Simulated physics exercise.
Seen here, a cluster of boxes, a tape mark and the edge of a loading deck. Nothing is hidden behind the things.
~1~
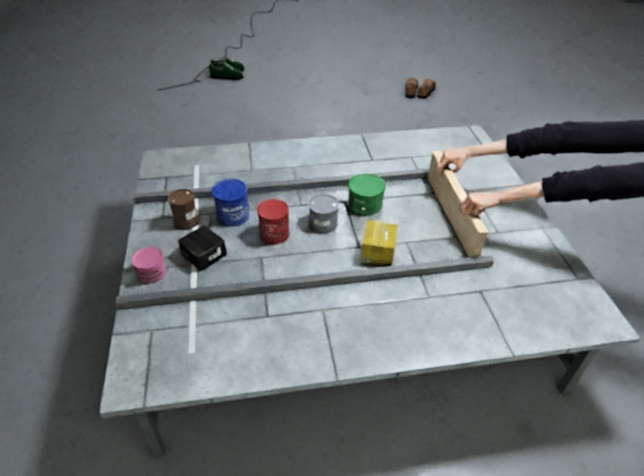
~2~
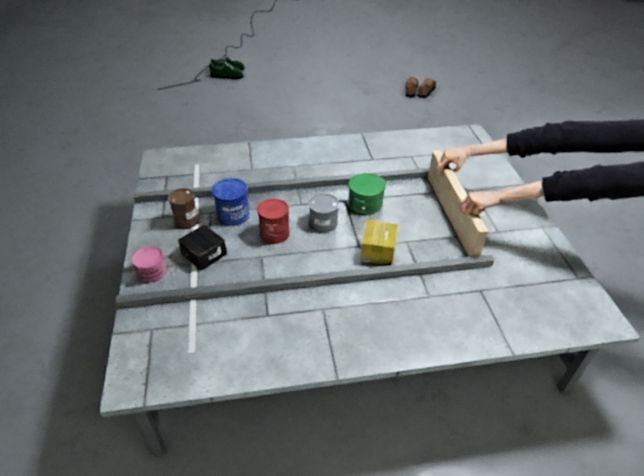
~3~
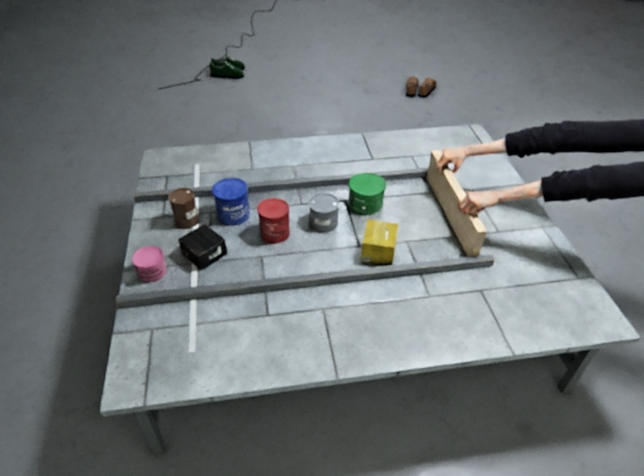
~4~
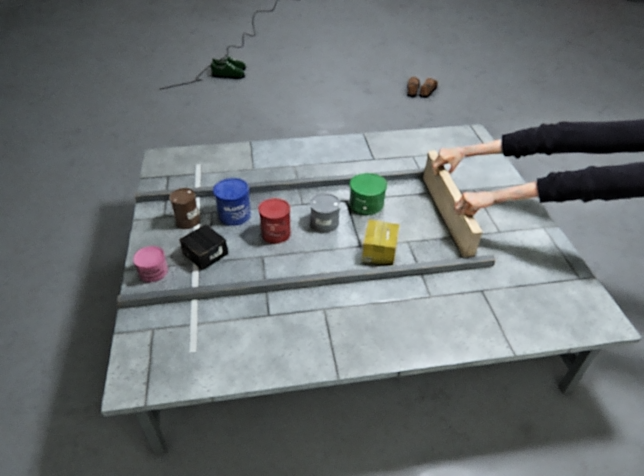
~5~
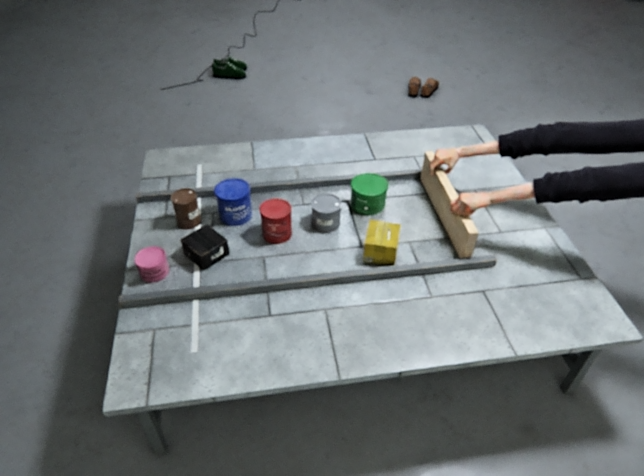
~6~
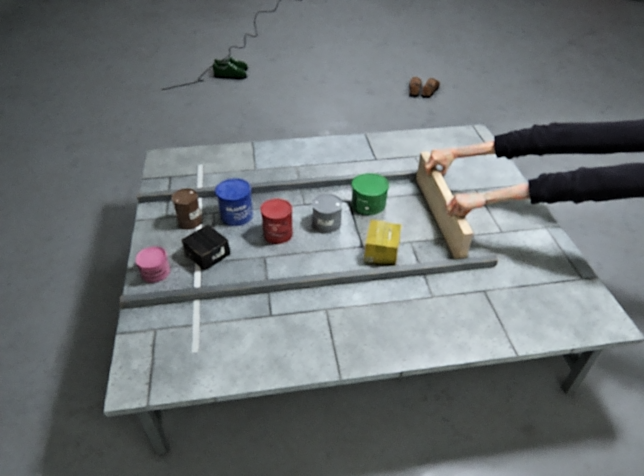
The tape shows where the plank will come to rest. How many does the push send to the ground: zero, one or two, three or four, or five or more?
As it turns out, the number that fall off is one or two.
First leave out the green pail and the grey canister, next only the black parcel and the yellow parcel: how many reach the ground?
Fallen: 0, and 1 in the other try.
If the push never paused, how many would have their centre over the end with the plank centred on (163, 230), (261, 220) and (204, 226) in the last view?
Past the end: 5, 0 and 2.
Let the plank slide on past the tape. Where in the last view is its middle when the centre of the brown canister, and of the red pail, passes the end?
Near (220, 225) and (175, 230).
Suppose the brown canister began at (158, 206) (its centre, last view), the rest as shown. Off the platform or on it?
From there it tumbles off.
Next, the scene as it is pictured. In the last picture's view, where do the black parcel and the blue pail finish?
The black parcel stops around (139, 265); the blue pail around (141, 212).
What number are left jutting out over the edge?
It comes to 2.
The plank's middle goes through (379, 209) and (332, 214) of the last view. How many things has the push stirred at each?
The counts are 2 and 3.
Early on, none off yet; pink pail at rest near (153, 265); brown canister at rest near (188, 209); black parcel at rest near (206, 247).
Finally, the number that fall off is one or two; lost, brown canister and pink pail.
